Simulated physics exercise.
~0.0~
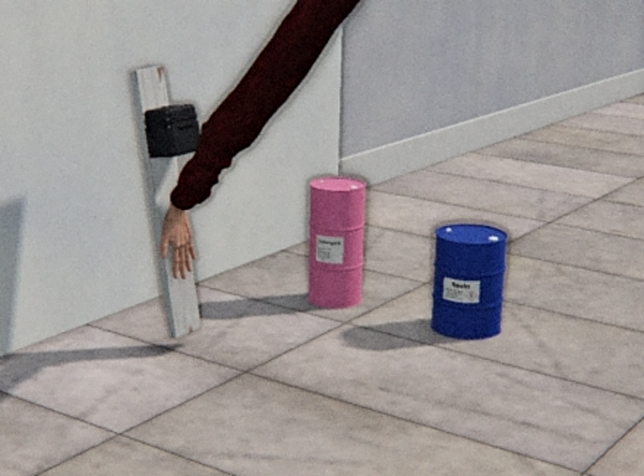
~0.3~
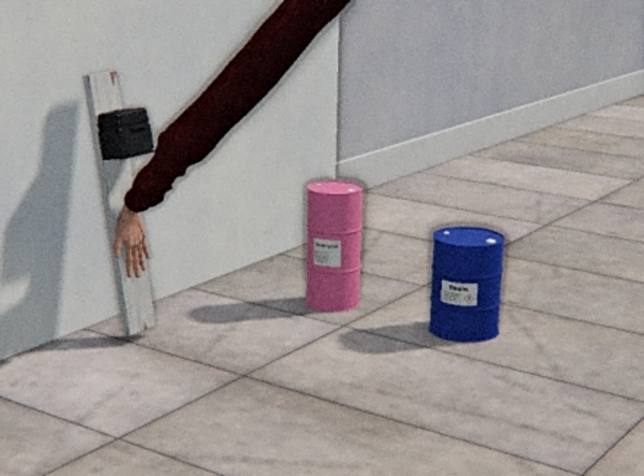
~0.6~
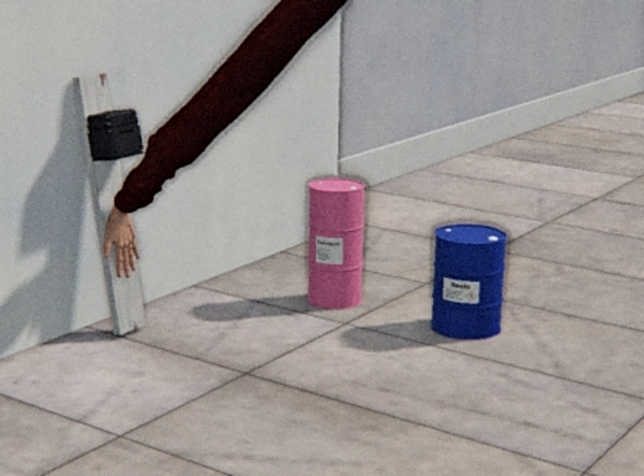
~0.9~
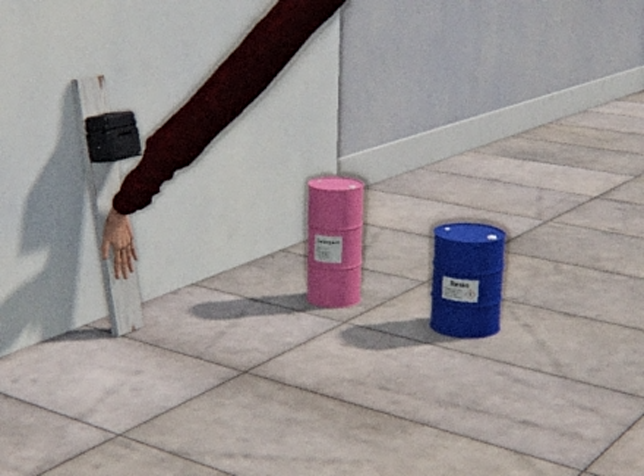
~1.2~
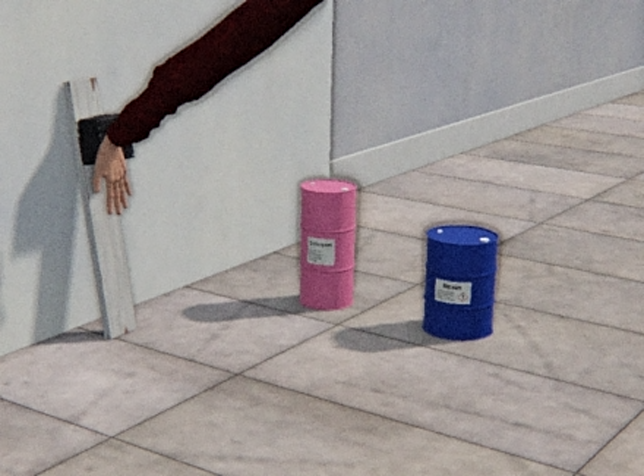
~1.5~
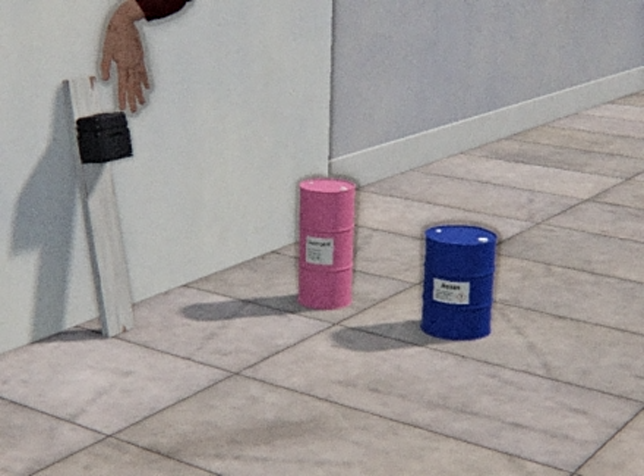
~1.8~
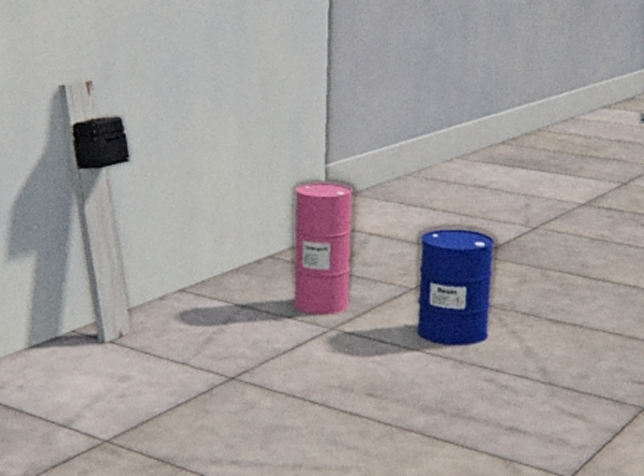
A hand shifts a white plank left against the wall, releases it, and it stays leaning.
